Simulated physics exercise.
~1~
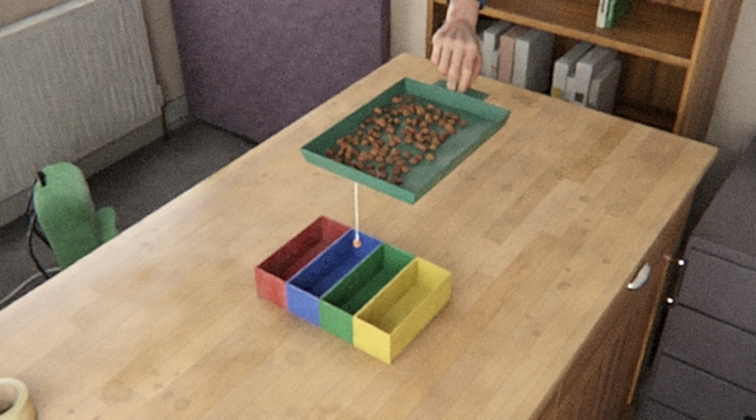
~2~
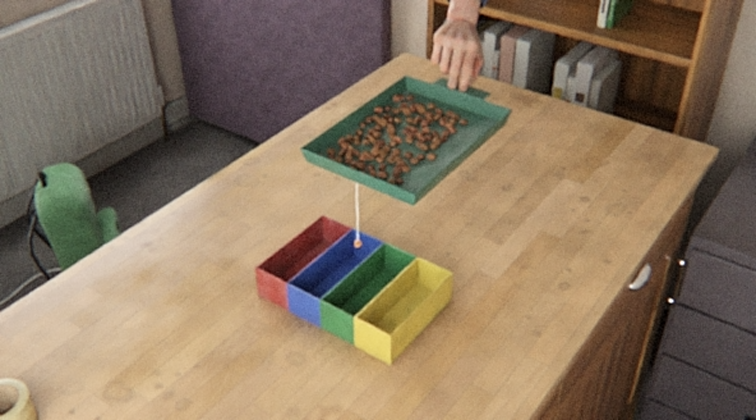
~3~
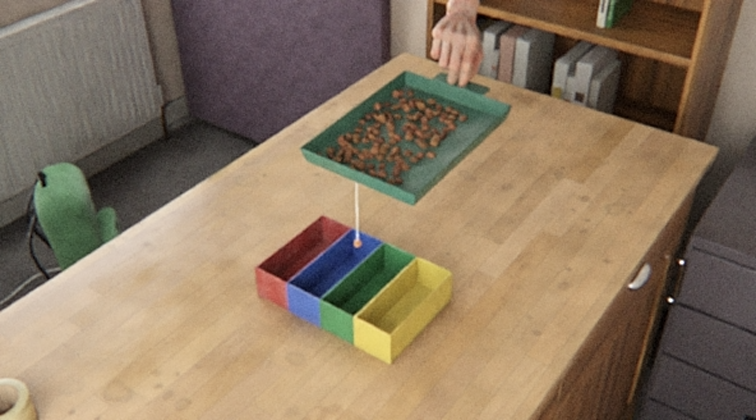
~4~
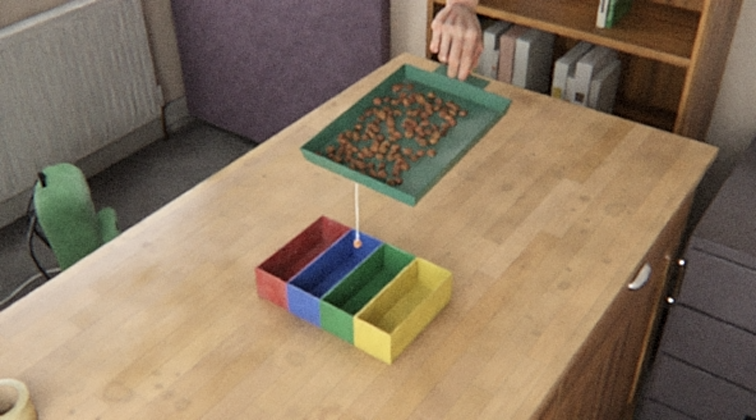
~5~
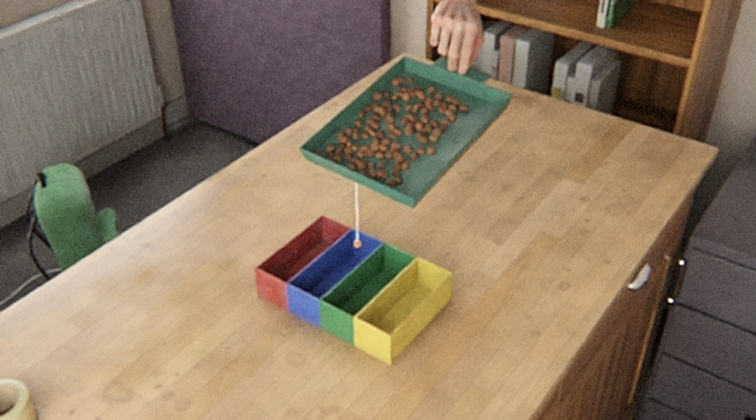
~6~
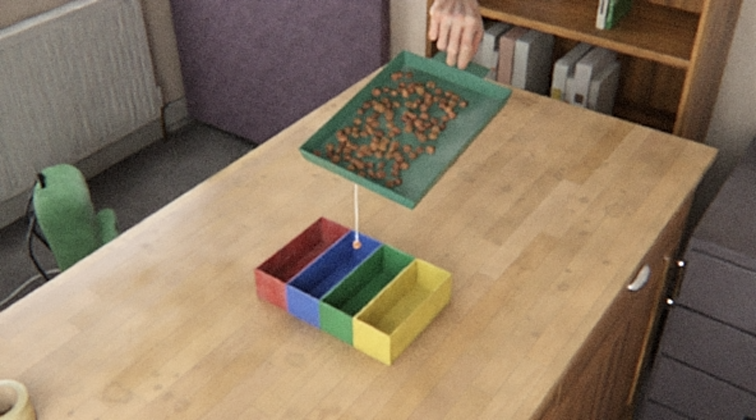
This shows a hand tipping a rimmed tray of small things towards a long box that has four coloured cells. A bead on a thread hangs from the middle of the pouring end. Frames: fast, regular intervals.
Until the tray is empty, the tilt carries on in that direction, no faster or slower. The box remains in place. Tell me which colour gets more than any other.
The yellow one gets the most.
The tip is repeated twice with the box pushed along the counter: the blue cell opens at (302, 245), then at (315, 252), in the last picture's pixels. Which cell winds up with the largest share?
First try: Yellow. Second try: The cell in yellow.
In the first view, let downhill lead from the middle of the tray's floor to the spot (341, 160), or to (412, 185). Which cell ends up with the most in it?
Case 1 - the red one. Case 2 - the yellow cell.
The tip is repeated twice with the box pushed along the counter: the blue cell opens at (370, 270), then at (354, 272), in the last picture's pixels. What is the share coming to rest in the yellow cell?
Respectively 0 percent and 10 percent.
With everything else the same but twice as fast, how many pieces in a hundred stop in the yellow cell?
Estimate: Around 50%.
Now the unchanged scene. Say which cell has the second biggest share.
Rank 2: Green.
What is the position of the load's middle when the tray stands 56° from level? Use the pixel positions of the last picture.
Centre estimate: (381, 170).
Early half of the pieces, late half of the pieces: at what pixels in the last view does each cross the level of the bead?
(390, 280) first, (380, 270) later.
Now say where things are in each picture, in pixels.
The first picture shows corners of the pouring end at (305, 147) and (413, 190), level; middle of the load at (391, 137), bits of dog kibble; bead on its thread at (357, 244); red cell at (271, 286); blue cell at (303, 302); green cell at (337, 320); yellow cell at (372, 338).
The second picture shows corners of the pouring end at (306, 148) and (414, 191), level; middle of the load at (392, 136).
The third picture shows corners of the pouring end at (305, 147) and (414, 192), tipped barely, lowest at the right corner; middle of the load at (392, 134).
The fourth picture shows corners of the pouring end at (305, 147) and (413, 193), tipped a little, lowest at the right corner; middle of the load at (392, 131).
The fifth picture shows corners of the pouring end at (304, 147) and (413, 195), tipped a little, lowest at the right corner; middle of the load at (391, 127).
The sixth picture shows corners of the pouring end at (303, 147) and (412, 198), tipped a little, lowest at the right corner; middle of the load at (391, 125); red cell at (271, 288); blue cell at (303, 304); green cell at (337, 321); yellow cell at (372, 339).
Soon after the last picture, tray tipped steeply; nearly all on the tray; a stray few falling or outside the box.
A little later, tray tipped right over; about a third on the tray; about a quarter in the yellow cell; a small part in the green cell; a stray few in the blue cell; about a quarter falling or outside the box.
Later still, tray tipped past a quarter turn; about half in the yellow cell; about a third in the green cell; a small part in the blue cell; a stray few falling or outside the box.
At rest, tray tipped past a quarter turn; about half in the yellow cell; about a third in the green cell; a small part in the blue cell; none in the red cell; a stray few outside the box.
